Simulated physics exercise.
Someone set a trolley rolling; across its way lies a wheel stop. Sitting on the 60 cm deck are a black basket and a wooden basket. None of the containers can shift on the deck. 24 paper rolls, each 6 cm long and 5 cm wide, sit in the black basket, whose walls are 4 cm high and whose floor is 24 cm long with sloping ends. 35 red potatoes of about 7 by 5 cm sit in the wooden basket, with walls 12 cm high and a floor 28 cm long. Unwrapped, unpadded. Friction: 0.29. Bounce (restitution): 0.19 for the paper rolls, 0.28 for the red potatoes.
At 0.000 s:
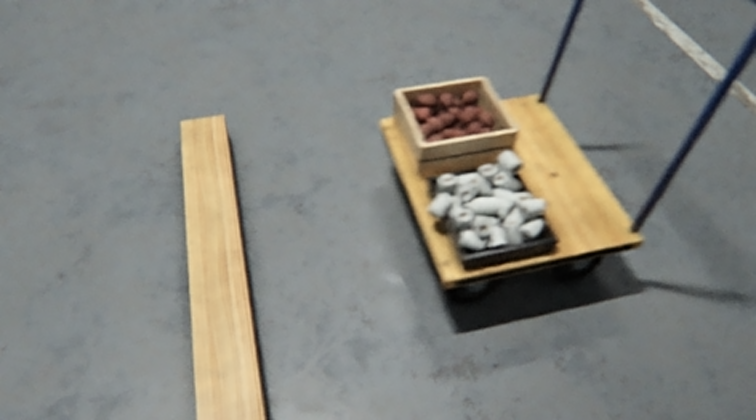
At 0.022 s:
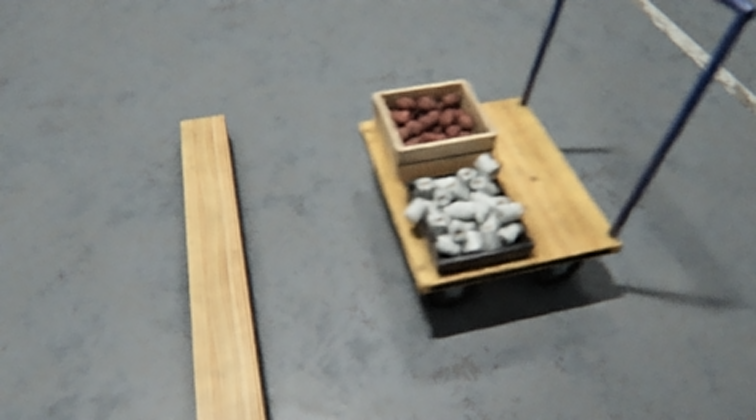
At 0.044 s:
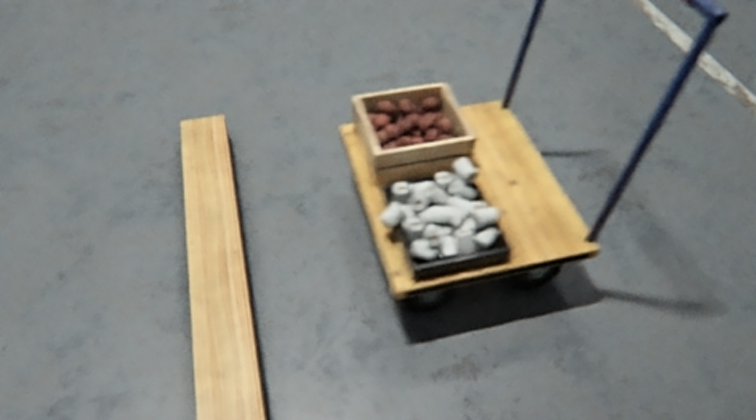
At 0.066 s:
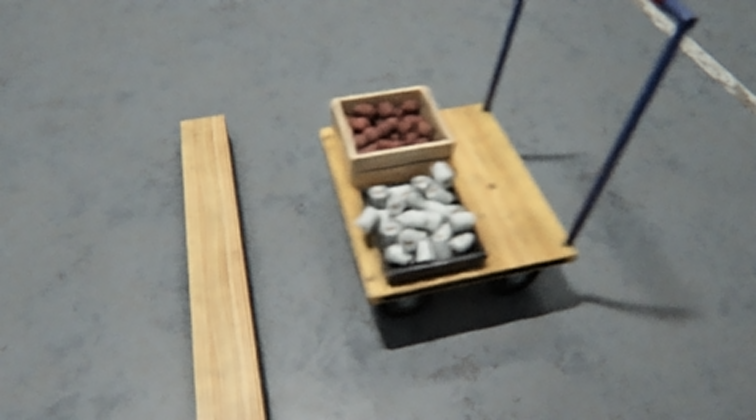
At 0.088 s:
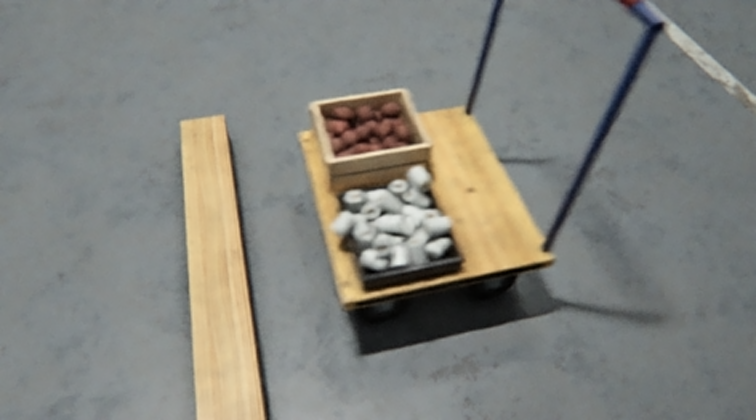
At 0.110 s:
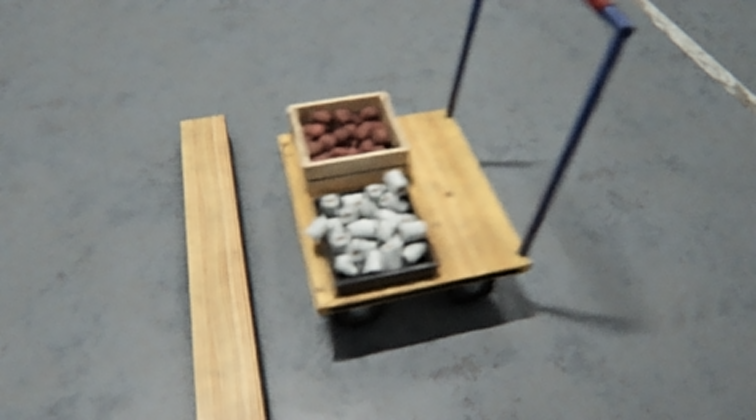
On a grey concrete floor, a flat wooden trolley with a blue handle rolls steadily left toward a long wooden beam, carrying a wooden basket of red potatoes and a black basket of white rolls, which both stay in place.
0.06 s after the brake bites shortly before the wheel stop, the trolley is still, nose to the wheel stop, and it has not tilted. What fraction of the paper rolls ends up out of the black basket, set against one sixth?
The fraction is larger than a sixth.
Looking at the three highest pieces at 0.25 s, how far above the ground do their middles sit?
Height, averaged: Around 36 cm.
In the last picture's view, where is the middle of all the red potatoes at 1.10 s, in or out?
(269, 160).
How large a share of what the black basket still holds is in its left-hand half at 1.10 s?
Share in that half: Roughly 60 percent.
After 0.15 s, it begins to slow.
After 0.25 s, 3 of 24 out of the black basket and 0 of 35 out of the wooden basket.
After 0.37 s, 7 of 24 out of the black basket and 1 of 35 out of the wooden basket.
After 0.60 s, 9 of 24 out of the black basket and 1 of 35 out of the wooden basket.
Outcome (at 1.10 s), 9 of 24 out of the black basket and 1 of 35 out of the wooden basket. Asked share, 9 of 24, 38 per cent.
